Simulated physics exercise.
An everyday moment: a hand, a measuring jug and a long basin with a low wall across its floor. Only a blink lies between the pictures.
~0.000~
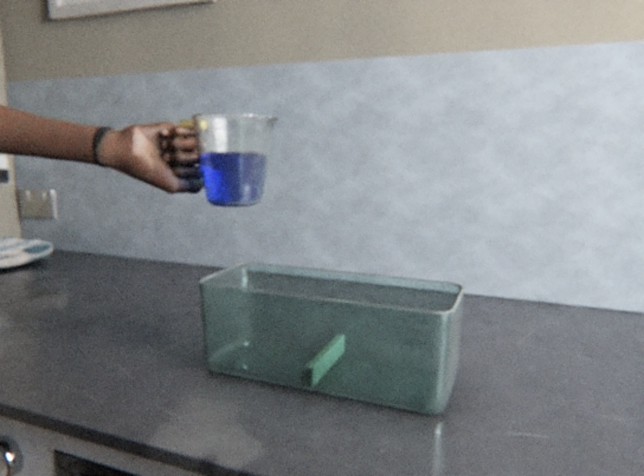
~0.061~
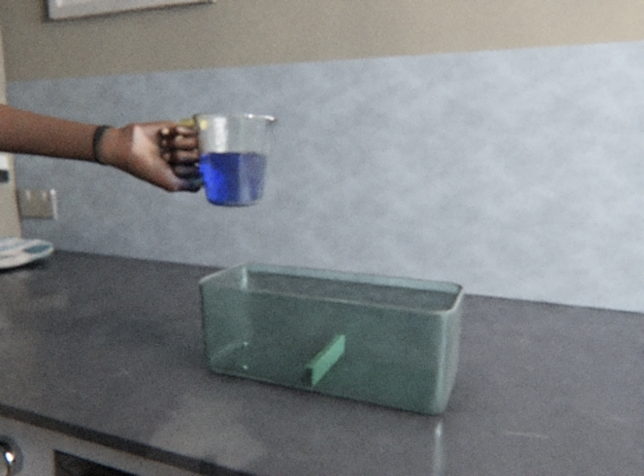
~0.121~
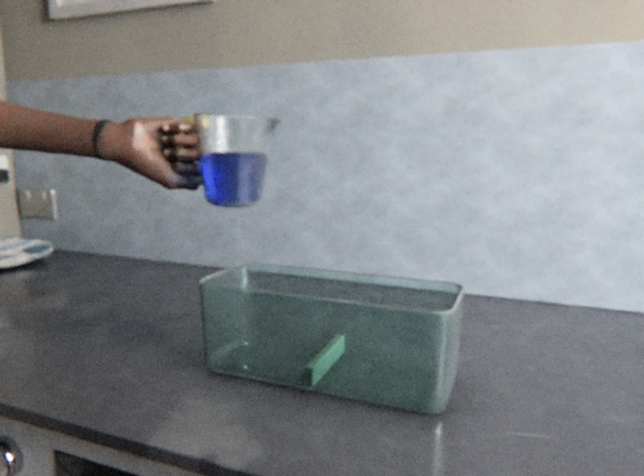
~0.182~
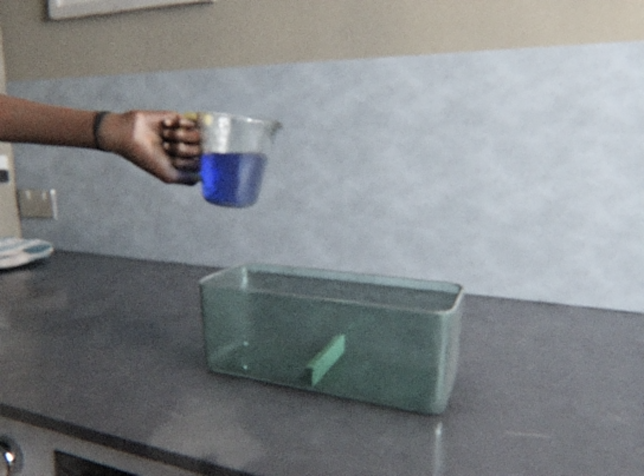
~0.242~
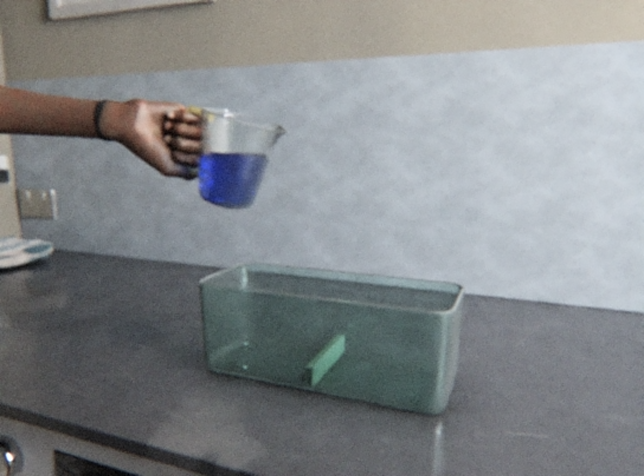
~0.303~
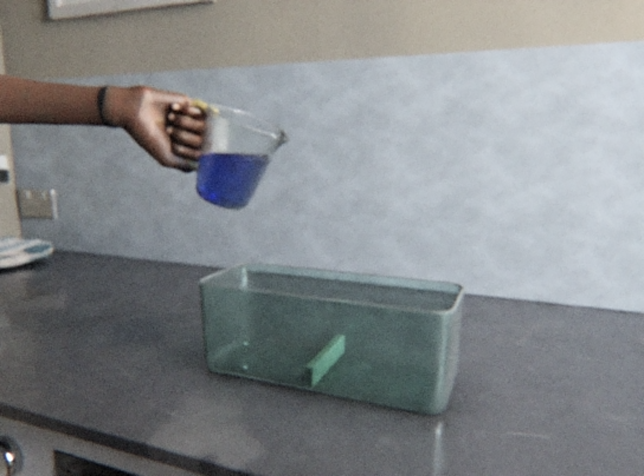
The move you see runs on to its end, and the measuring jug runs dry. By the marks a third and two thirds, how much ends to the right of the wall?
In the end under a third is right of the wall.
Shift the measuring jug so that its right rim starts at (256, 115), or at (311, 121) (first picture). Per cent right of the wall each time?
First some 10, then 85 per cent.
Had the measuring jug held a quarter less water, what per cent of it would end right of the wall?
Roughly 10 in a hundred.
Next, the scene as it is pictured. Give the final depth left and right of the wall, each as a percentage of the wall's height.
The left part 50 per cent, the right part 10.
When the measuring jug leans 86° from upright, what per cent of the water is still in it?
About 75 per cent.
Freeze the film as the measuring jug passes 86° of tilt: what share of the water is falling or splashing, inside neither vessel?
Near 20 %.
A moment on, the measuring jug is tipped on its side and 76 per cent is still to pour, 2 is left of the wall and 0 right of it.
Next, the measuring jug is tipped right over and 6 per cent is still to pour, 63 is left of the wall and 18 right of it.
Then the measuring jug is tipped right over and 0 per cent is still to pour, 75 is left of the wall and 23 right of it.
Later the measuring jug is tipped right over and 0 per cent is still to pour, 75 is left of the wall and 23 right of it.
At rest 75 per cent lies left of the wall, 23 right of it and 2 outside.
